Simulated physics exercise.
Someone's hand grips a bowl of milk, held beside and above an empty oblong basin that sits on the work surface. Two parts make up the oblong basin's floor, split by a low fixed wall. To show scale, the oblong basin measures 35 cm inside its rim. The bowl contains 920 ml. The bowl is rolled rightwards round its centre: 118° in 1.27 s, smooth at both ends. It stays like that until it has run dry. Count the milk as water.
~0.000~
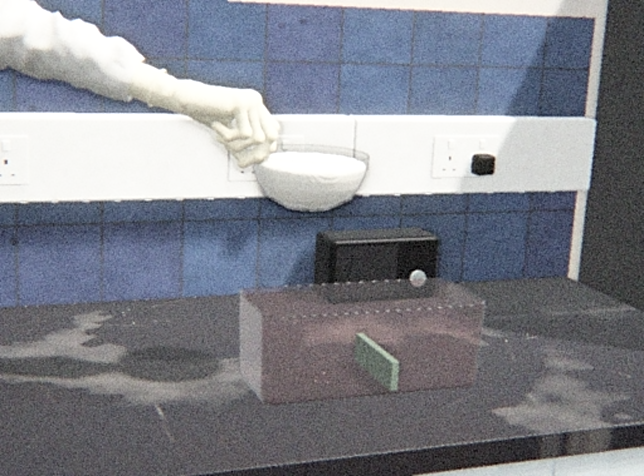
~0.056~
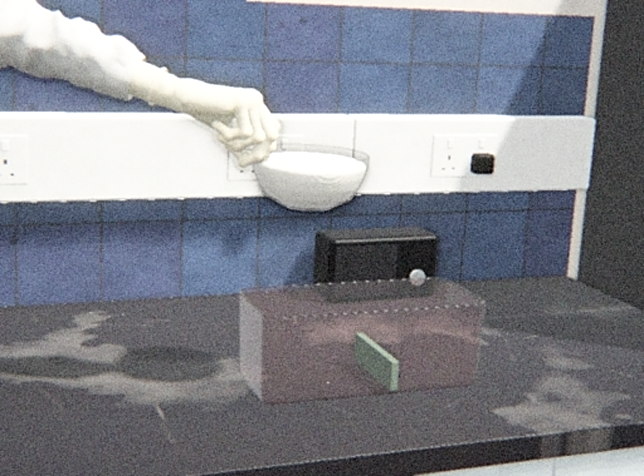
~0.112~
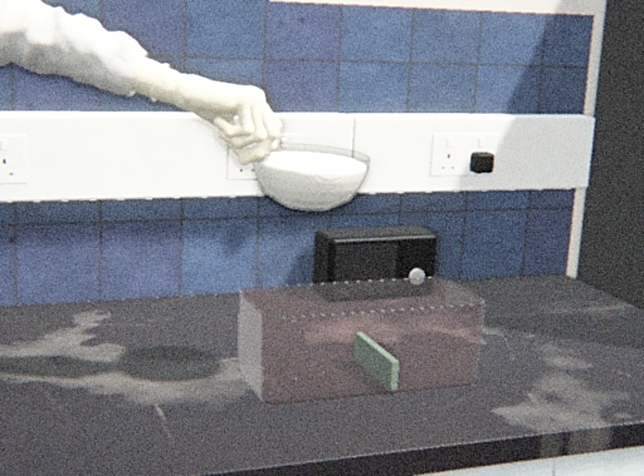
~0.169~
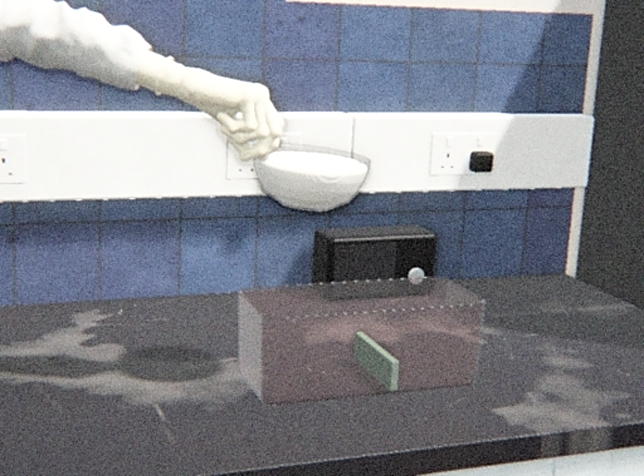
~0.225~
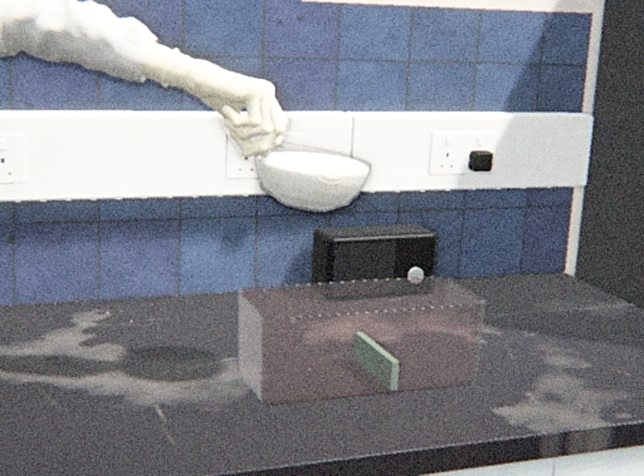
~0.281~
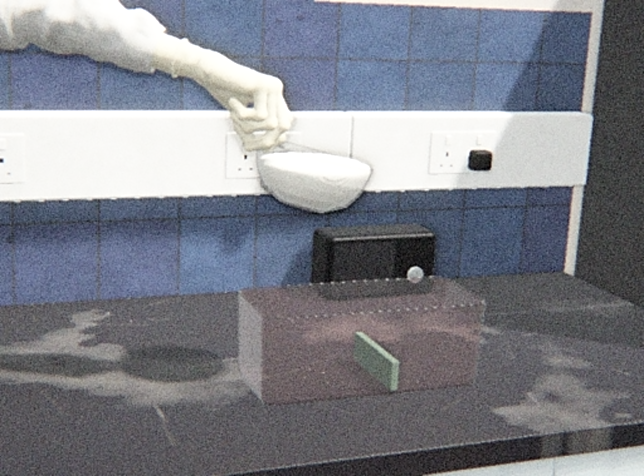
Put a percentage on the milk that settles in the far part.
Roughly 74 per cent ends up there.
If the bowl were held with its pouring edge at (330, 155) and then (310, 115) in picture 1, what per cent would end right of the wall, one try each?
The first try gives around 45 percent, the second around 20 percent.
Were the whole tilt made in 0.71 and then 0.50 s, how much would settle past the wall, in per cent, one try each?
In turn about 55 and 50 per cent.
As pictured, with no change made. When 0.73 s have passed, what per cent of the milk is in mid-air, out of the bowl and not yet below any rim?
About 42 per cent.
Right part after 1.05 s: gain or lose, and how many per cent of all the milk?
The share ends smaller than before, by about 2 %.
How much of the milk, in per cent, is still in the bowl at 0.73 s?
At that time about 32 in a hundred parts are still held.
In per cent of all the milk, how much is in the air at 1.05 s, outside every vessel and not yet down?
4 in a hundred, give or take.
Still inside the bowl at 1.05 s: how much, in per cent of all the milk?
0 %.
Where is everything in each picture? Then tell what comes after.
The first picture shows tilt 0°; pouring edge (364, 154); surface from (255, 162) to (360, 161); the oblong basin's rim runs from (251, 304) to (465, 292); the wall's top is at (377, 348).
The second picture shows tilt 1°; pouring edge (364, 154); surface from (255, 162) to (360, 161).
The third picture shows tilt 2°; pouring edge (365, 156); surface from (256, 161) to (360, 162).
The fourth picture shows tilt 5°; pouring edge (365, 159); surface from (257, 161) to (361, 163).
The fifth picture shows tilt 9°; pouring edge (366, 163); surface from (258, 161) to (362, 163).
The sixth picture shows tilt 14°; pouring edge (367, 168); surface from (260, 162) to (365, 165).
Then, 0.73 s in, the tilt is 72° and 31 per cent is still to pour, 1 is left of the wall and 26 right of it.
Then, 1.05 s in, the tilt is 110° and 0 per cent is still to pour, 20 is left of the wall and 76 right of it.
Then, 1.40 s in, the tilt is 118° and 0 per cent is still to pour, 24 is left of the wall and 75 right of it.
Then, 1.77 s in, the tilt is 118° and 0 per cent is still to pour, 24 is left of the wall and 75 right of it.
Finally, 24 per cent lies left of the wall, 74 right of it and 1 outside.
